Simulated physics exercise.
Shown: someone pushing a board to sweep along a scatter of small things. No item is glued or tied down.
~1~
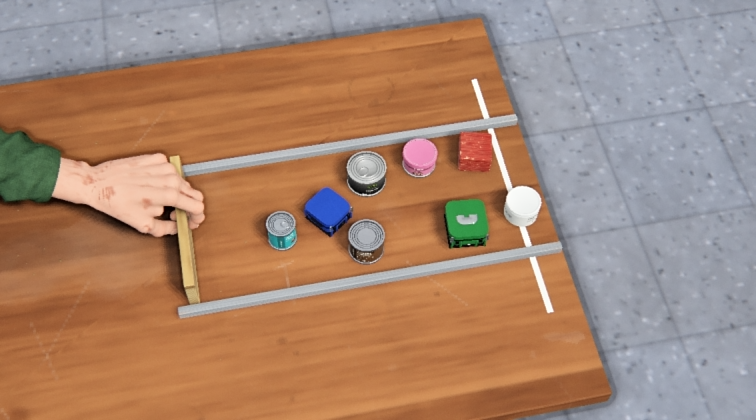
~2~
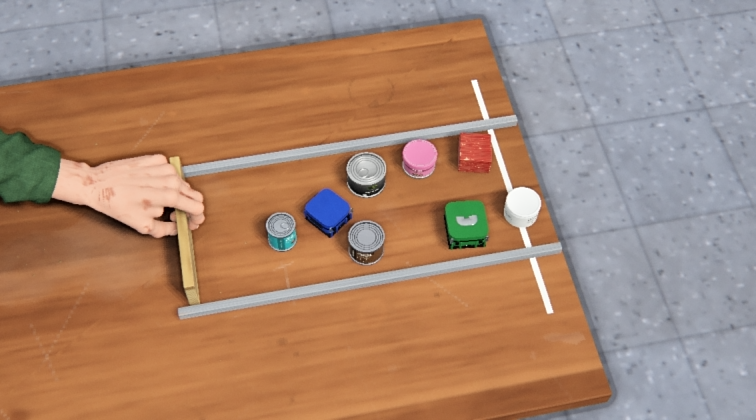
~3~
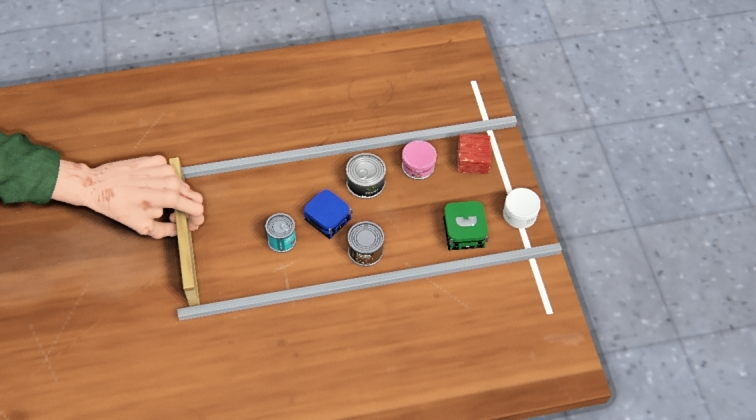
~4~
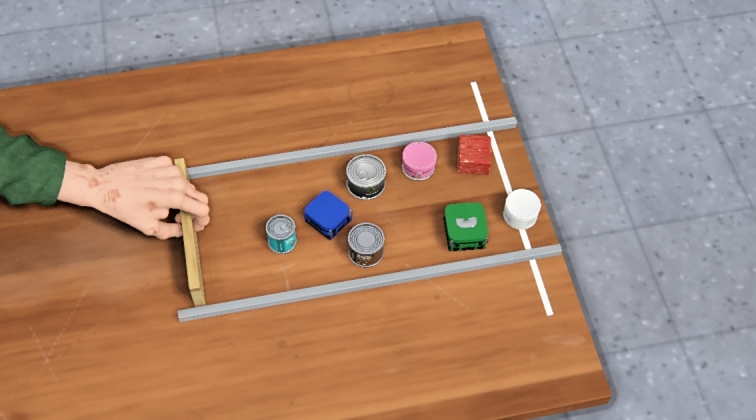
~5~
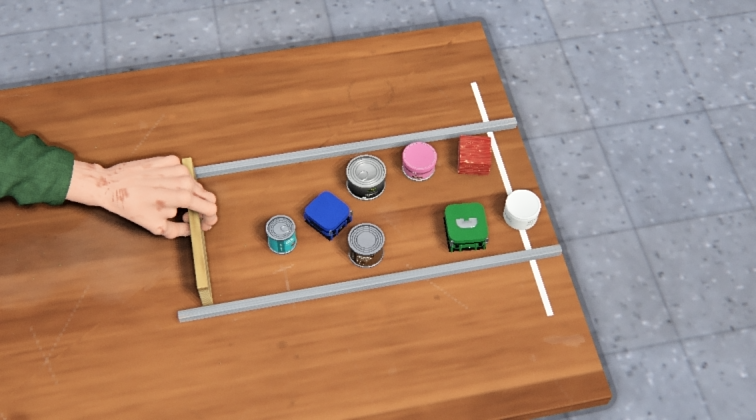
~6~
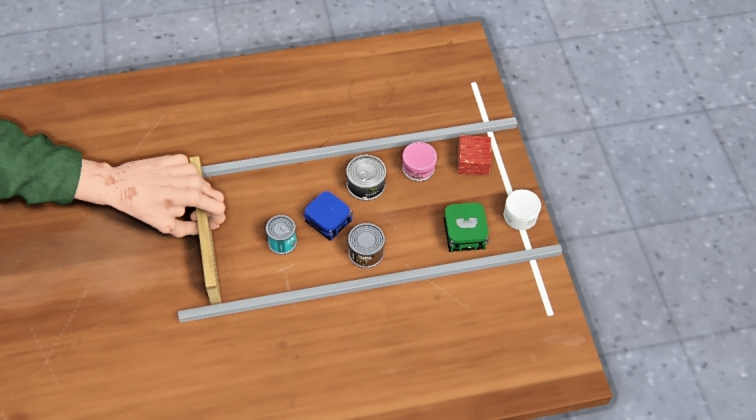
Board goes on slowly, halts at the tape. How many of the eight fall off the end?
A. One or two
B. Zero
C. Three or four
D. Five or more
The answer is C.
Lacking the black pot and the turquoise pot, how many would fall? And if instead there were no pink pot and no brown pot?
Counts - first: 3; second: 2.
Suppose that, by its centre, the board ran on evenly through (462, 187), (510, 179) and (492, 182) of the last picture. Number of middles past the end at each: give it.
In order, that gives 2, then 4, then 4.
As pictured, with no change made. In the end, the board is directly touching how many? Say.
It's 4 of them.
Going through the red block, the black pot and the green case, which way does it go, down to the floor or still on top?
The red block is gone, the black pot stays put, and the green case is gone.
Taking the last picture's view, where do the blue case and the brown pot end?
The blue case stops around (524, 174); the brown pot around (542, 226).
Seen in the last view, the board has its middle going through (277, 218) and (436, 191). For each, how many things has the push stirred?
First position 1; second position 8.
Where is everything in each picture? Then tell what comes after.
White tub (522, 207); red block (475, 152); green case (466, 224); board (185, 229); tape (509, 187), in the first picture.
Red block (475, 153); turquoise pot (282, 232), in the second picture.
Green case (465, 226); board (184, 231), in the third picture.
White tub (522, 209); brown pot (366, 245), in the fourth picture.
Red block (474, 155); pink pot (419, 162), in the fifth picture.
White tub (522, 210); red block (474, 155); green case (466, 228); board (205, 230); tape (509, 190), in the sixth picture.
A little later, none off yet; white tub at rest near (522, 210); red block at rest near (474, 155); green case at rest near (466, 228).
Next, none off yet; white tub shifted about its own width near (554, 201); red block tilted a little near (539, 151); green case shifted about its own width near (523, 217).
When it is over, the number that fall off is three or four; down, pink pot, green case, red block and white tub.
